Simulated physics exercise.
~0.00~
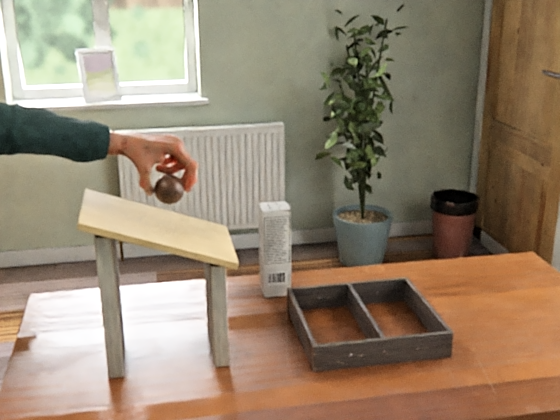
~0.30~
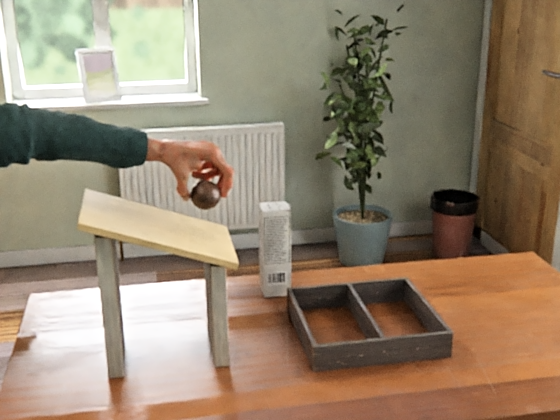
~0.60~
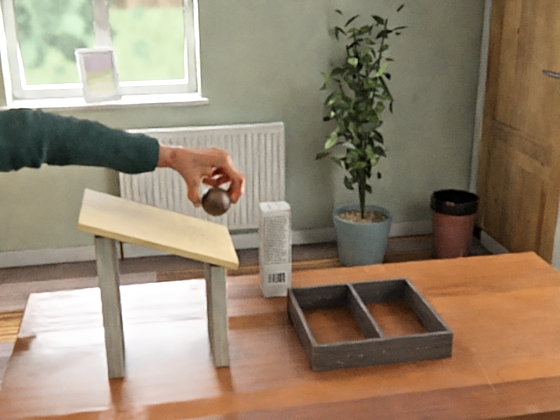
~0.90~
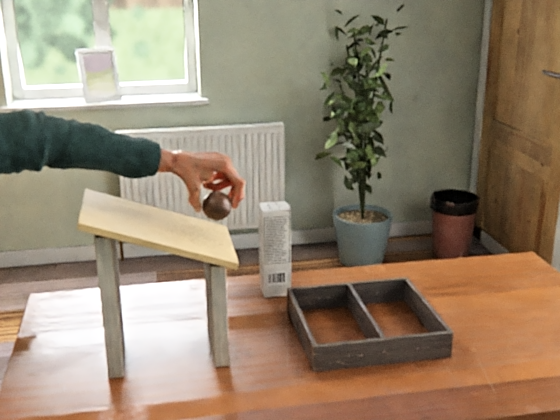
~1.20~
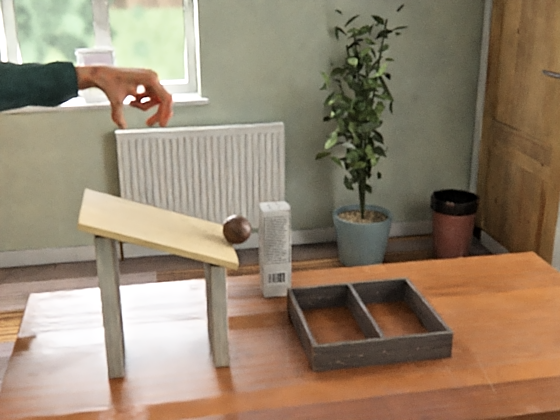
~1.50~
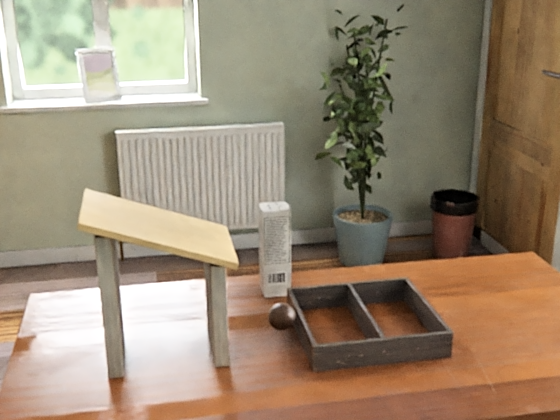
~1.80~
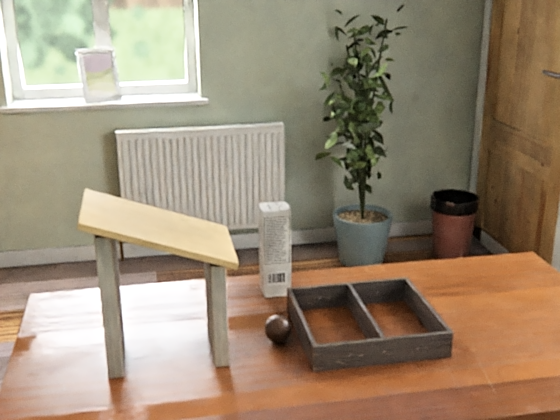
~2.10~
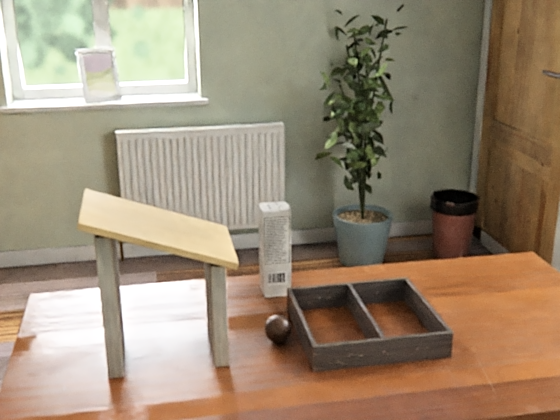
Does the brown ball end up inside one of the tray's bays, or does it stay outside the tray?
It stays outside the tray. The ball drops off the low end of the board and comes to rest on the table just left of the tray, in neither bay.
Brown ball released by a hand onto a slanted board, dropping off the low end and resting on the table outside the tray.
